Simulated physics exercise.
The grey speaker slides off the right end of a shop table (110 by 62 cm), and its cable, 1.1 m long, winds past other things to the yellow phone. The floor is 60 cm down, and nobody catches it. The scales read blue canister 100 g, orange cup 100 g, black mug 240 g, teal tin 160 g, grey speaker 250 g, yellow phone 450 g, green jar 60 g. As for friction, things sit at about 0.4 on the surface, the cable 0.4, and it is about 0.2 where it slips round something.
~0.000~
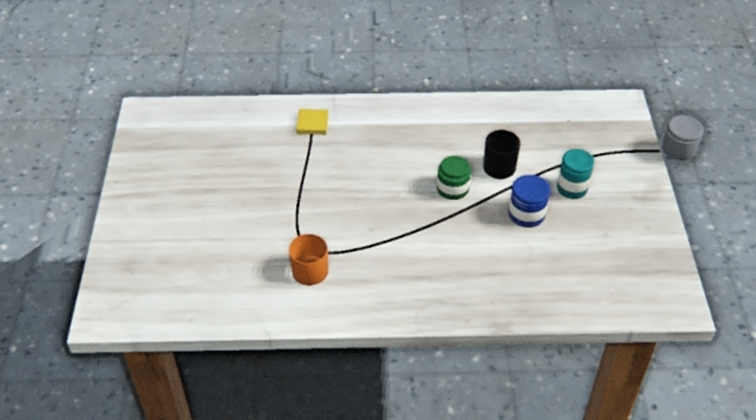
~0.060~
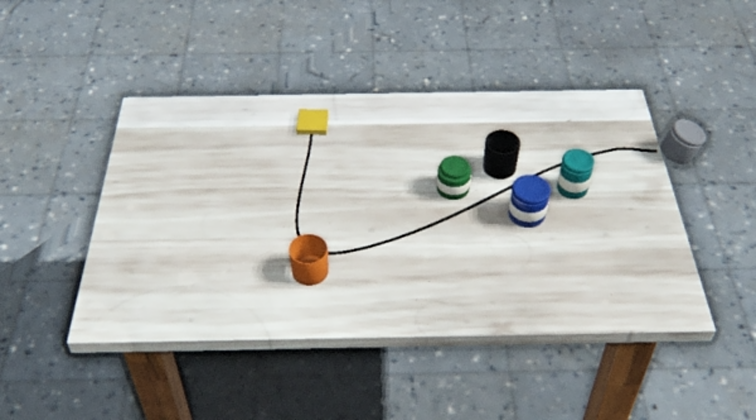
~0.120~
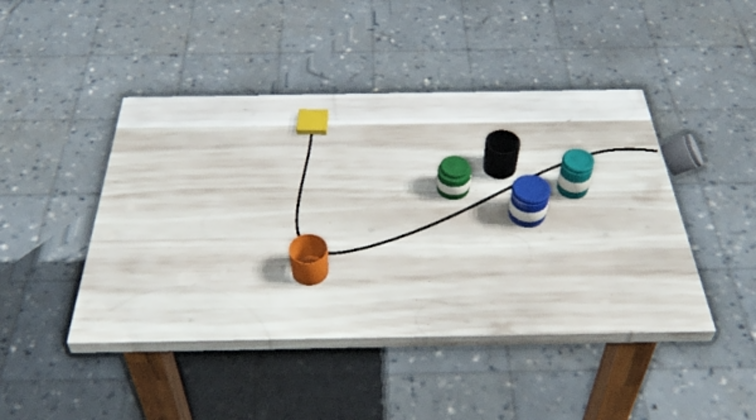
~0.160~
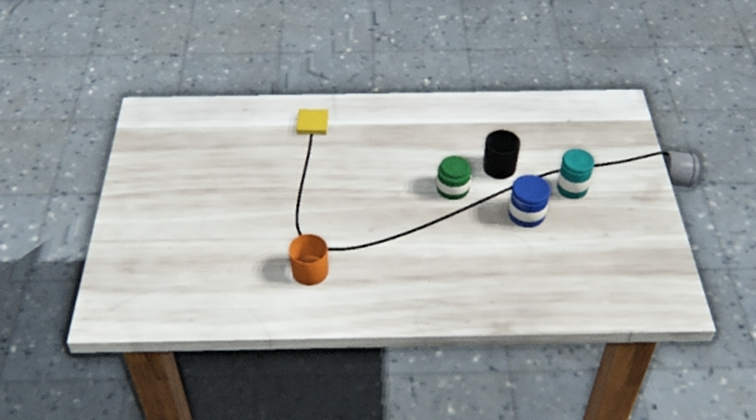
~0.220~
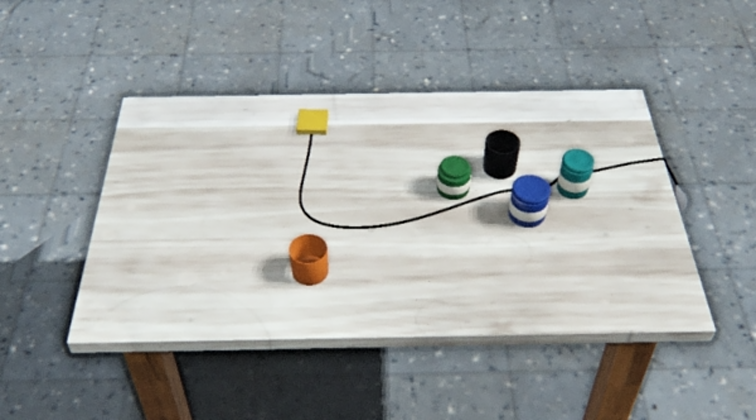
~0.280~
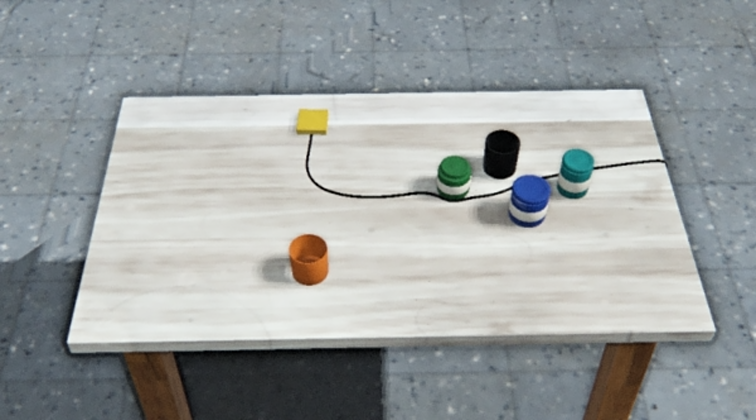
A grey cylinder tips off the right edge of a pale wood-grain table on a grey tiled floor, seen from above by a still camera. A black cable runs from a flat yellow object at the back past an orange cup, with green, teal and blue containers and a black mug to the right. The cylinder drops from view, and the cable drags rightward, its loop pulling away from the unmoving cup.
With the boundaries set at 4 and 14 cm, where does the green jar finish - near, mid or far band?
The green jar finishes in the far band.
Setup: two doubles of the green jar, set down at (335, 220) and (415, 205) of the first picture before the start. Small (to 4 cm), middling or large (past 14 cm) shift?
The first would move a long way, and the second would move a long way.
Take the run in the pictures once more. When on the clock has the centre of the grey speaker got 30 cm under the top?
The clock reads 0.32 s at that moment.
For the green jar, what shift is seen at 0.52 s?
Approx. shift - green jar 25 cm.
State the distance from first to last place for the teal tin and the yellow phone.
The teal tin ends up around 0 cm from its start and the yellow phone around 6 cm.
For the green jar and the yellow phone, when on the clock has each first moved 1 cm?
Approx. times - green jar: 0.34 s, yellow phone: 0.40 s.
After 0.5 s, the cable's tail end at (348, 135); green jar 26 cm off its start, grey speaker over the edge, yellow phone 5 cm off its start.
After 0.7 s, the cable's tail end at (351, 135); green jar over the edge, grey speaker over the edge, yellow phone 5 cm off its start.
After 1.0 s, the cable's tail end at (351, 135); green jar over the edge, grey speaker over the edge, yellow phone 5 cm off its start at (336, 125).
After 1.2 s, the cable's tail end at (351, 135); green jar over the edge, yellow phone 5 cm off its start, grey speaker over the edge.
After 2.4 s, the cable's tail end at (351, 135); green jar over the edge, grey speaker over the edge, yellow phone 5 cm off its start at (336, 125).
